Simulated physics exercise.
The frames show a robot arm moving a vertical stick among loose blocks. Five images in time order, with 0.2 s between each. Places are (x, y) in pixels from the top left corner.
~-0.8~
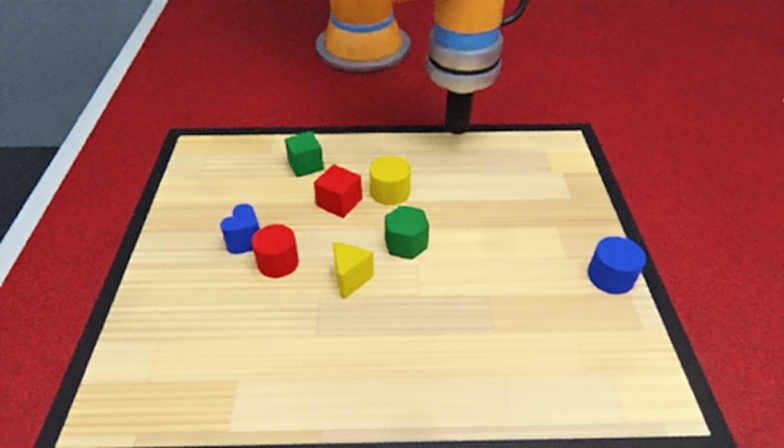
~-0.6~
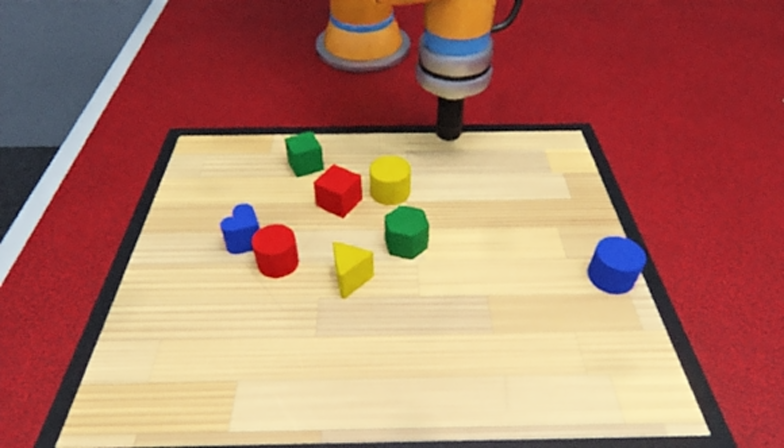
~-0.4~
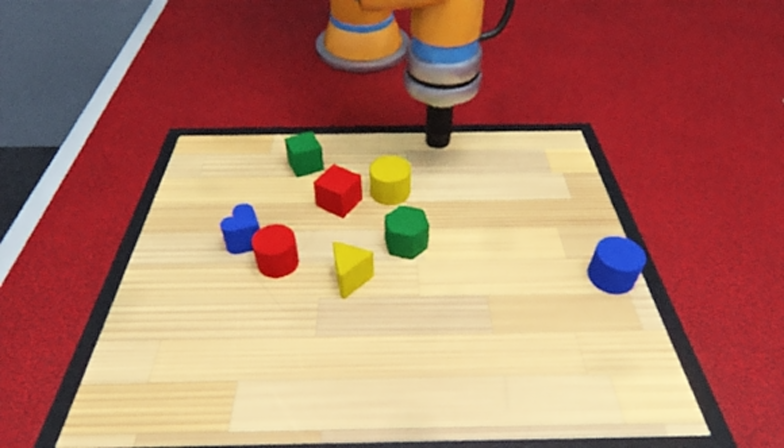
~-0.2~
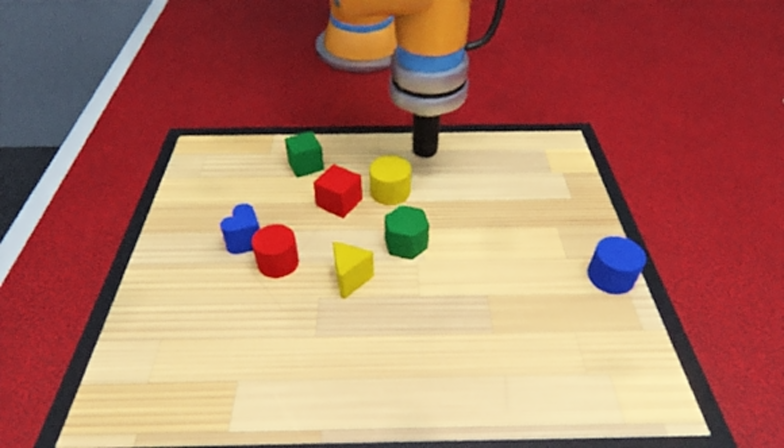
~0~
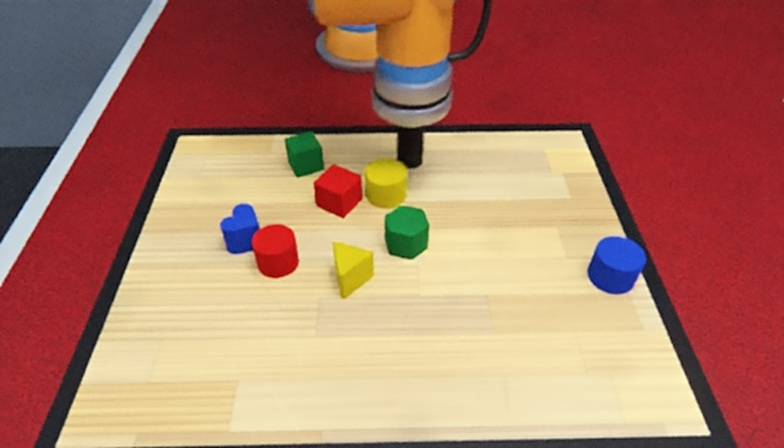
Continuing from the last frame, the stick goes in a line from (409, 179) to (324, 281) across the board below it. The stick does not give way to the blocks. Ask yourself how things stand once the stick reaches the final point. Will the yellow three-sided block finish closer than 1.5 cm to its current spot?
I believe not.
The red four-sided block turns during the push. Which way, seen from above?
Looking down on the board, it turns clockwise.
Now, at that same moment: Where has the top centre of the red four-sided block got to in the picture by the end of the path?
In the picture, that point is around (309, 189).
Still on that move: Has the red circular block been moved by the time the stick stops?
In short: Yes.
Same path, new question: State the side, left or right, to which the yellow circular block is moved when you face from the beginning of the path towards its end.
The shift is rightward.
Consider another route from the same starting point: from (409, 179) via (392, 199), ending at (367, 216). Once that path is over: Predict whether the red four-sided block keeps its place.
It gets displaced.
What follows on the original path. One third of the way, stick at (384, 192); red four-sided block at (315, 186), turned 55° clockwise; yellow circular block at (354, 200).
Two thirds of the way, stick at (355, 226); red four-sided block at (309, 189), turned 85° clockwise; yellow circular block at (316, 223).
At the end, stick at (322, 264); red circular block at (248, 239); red four-sided block at (309, 189), turned 85° clockwise; yellow three-sided block at (341, 274), turned 65° anticlockwise; yellow circular block at (294, 237).
